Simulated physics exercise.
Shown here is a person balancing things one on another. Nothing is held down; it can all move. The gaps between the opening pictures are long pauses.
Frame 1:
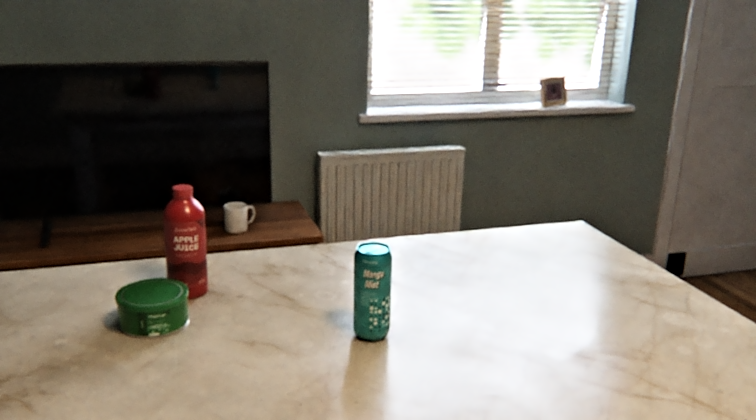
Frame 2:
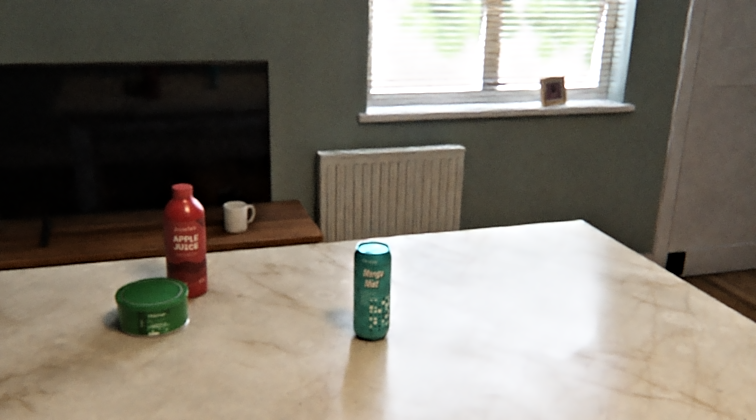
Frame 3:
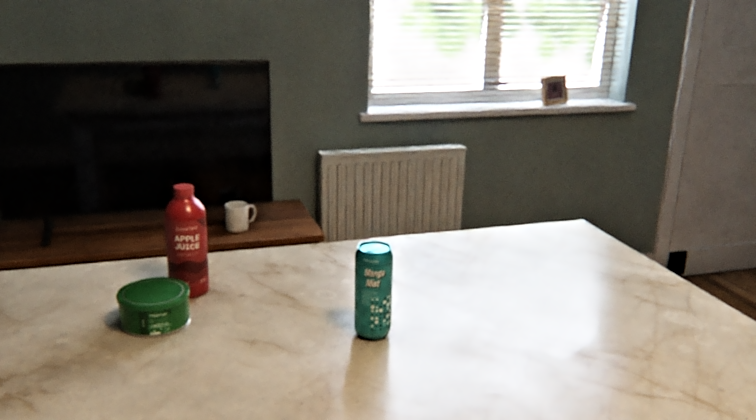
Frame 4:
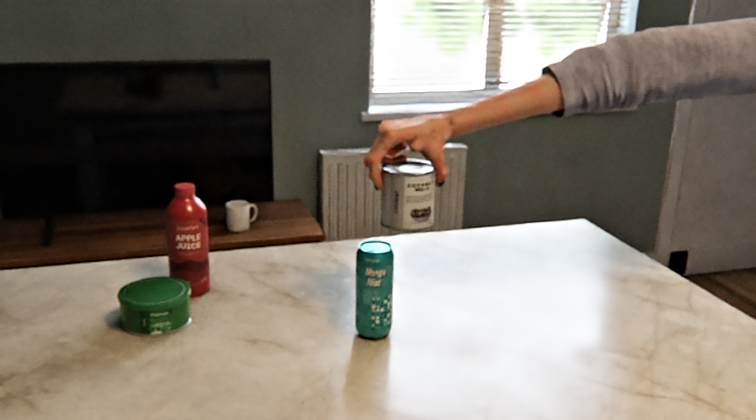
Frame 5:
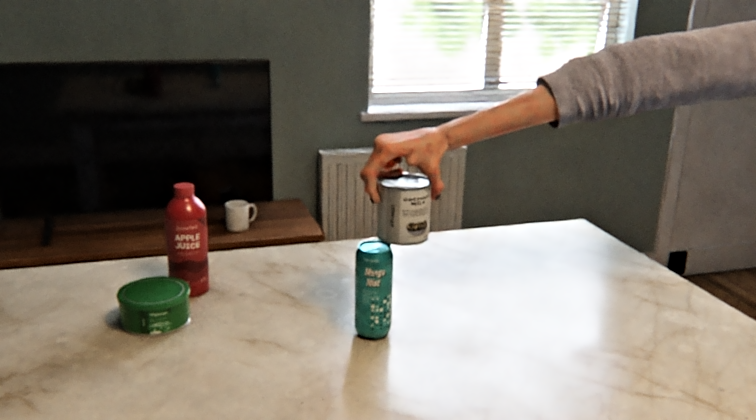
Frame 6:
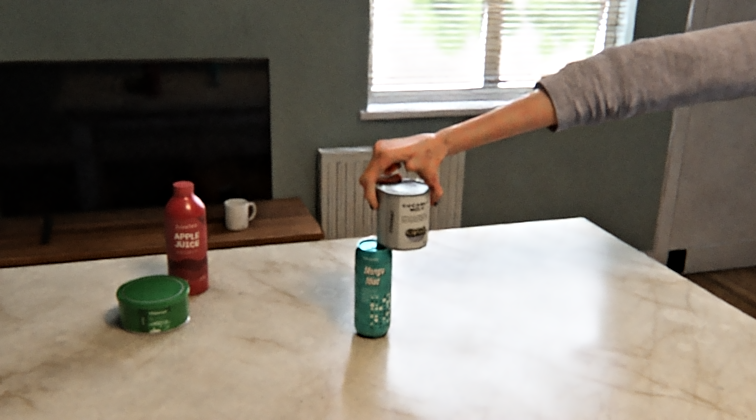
A turquoise can stands near the middle of a pale marbled table, seen from slightly above in a room with a bright blind-covered window, a radiator and a dark television. To its left are a red apple juice bottle and a green tub, with a white mug behind. After a still stretch, a grey-sleeved arm from the right lowers a white tin onto the can, keeping hold.
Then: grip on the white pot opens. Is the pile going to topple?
Yes, it topples.
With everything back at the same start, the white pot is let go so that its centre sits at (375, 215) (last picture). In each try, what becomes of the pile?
Outcome: The pile is still standing.
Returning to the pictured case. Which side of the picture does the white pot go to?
Observed: The object is displaced in the rightward direction.
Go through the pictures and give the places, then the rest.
In the first frame, the last thing is not in view yet; turquoise can (372, 292).
In the second frame, the last thing is not in view yet; red bottle (185, 240).
In the third frame, the last thing is not in view yet; green tub (154, 307).
In the fourth frame, coming down; white pot (408, 195); turquoise can (375, 290).
In the fifth frame, coming down; white pot (404, 209); red bottle (187, 239).
In the sixth frame, set down, still held; white pot (403, 214); green tub (154, 304).
Then, 0.40 s past the last view, white pot now fallen.
Then, 0.60 s past the last view, things are still on the move.
Finally, fallen, white pot; the other 3 still in place. Final places as the last picture's camera would see them, white pot near (444, 304). The pile loses its balance.
